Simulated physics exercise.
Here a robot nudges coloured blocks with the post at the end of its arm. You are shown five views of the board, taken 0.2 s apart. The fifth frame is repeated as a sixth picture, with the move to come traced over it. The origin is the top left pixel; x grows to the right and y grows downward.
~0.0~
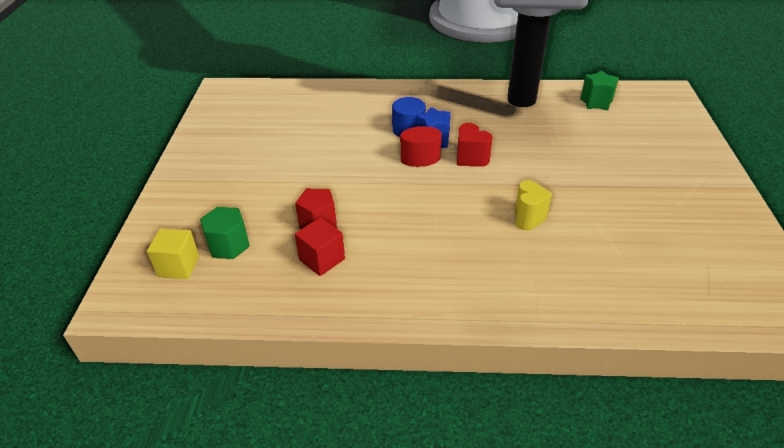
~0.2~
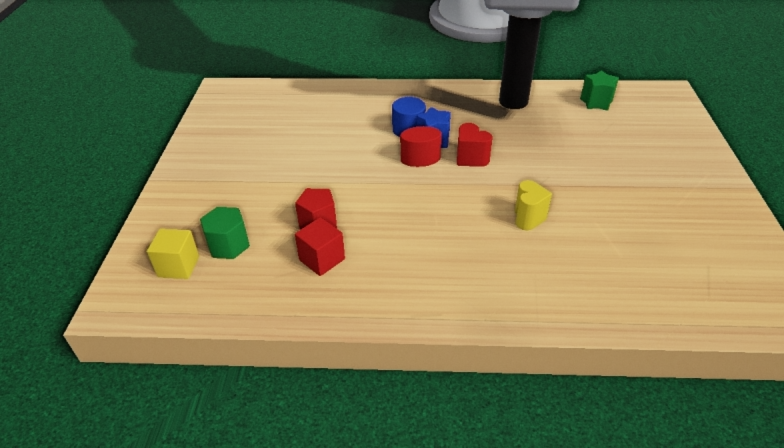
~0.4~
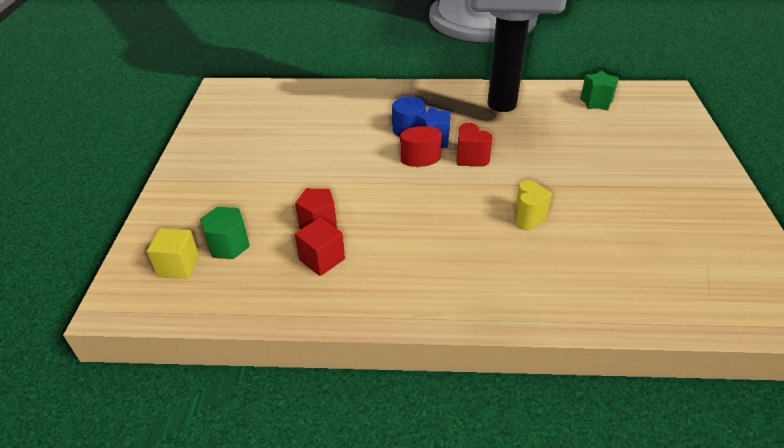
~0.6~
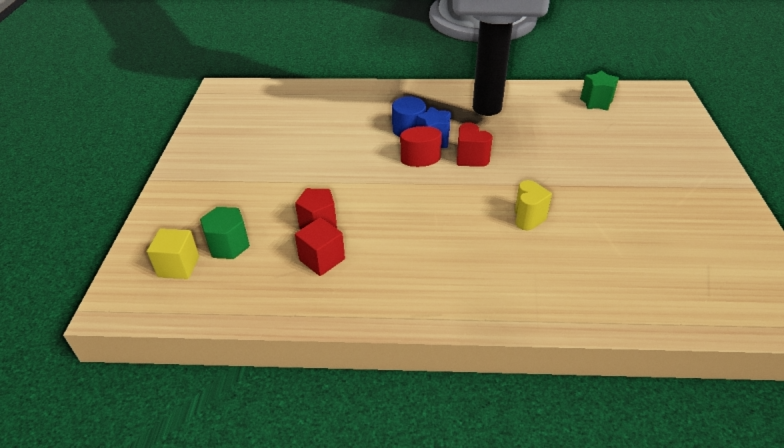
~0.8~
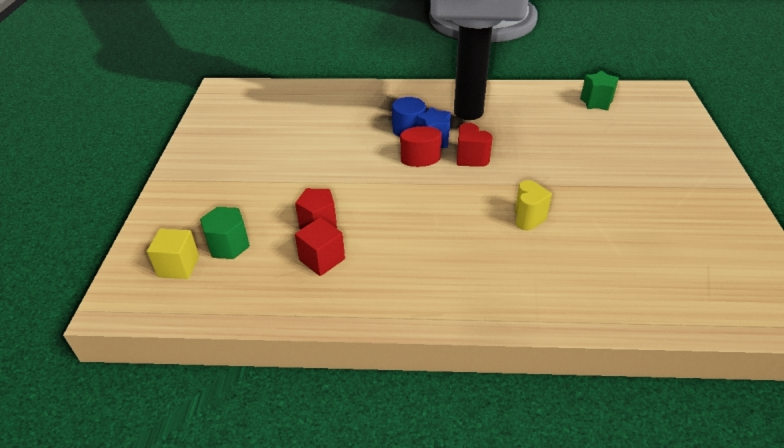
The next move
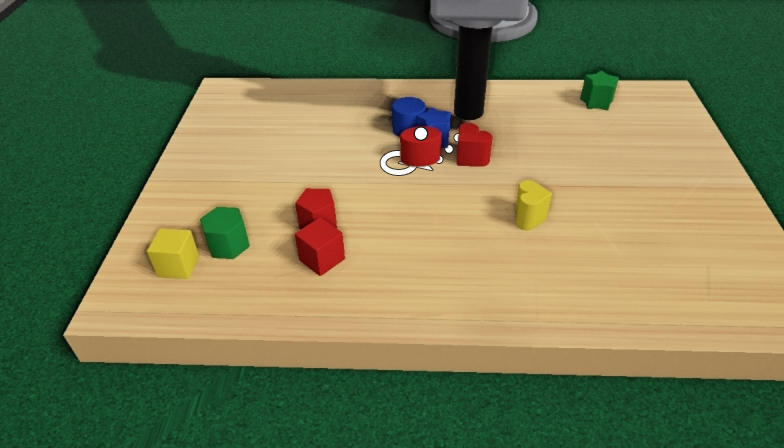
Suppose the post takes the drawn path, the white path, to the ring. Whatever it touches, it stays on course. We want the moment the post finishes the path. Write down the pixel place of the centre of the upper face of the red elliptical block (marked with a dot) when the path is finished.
It is at (369, 152).
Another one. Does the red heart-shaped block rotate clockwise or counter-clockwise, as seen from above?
Against the clock.
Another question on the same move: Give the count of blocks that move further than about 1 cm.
There will be three or more blocks that move more than 1 cm.
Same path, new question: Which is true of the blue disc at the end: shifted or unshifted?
Undisturbed, or as good as.
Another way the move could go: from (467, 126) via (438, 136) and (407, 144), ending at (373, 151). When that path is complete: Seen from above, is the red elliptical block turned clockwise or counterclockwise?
The block spins anticlockwise.
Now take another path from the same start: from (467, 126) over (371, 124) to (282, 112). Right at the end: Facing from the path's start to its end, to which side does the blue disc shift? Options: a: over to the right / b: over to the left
Option b.
Drawn move, from (467, 126) via (453, 144) and (435, 161), ending at (399, 163); the dot is on the red elliptical block.
On the path given first. One third of the way, post (454, 131); red elliptical block (411, 139); blue star (421, 123), turned 25° clockwise; red heart-shaped block (474, 137), turned 15° anticlockwise.
Two thirds of the way, post (434, 147); red elliptical block (391, 148); blue star (406, 129), turned 85° clockwise; red heart-shaped block (475, 143), turned 55° anticlockwise.
At the end, post (399, 149); blue disc still; red elliptical block (369, 152), turned 35° anticlockwise; blue star (378, 126), turned 110° clockwise; red heart-shaped block (475, 143), turned 55° anticlockwise.
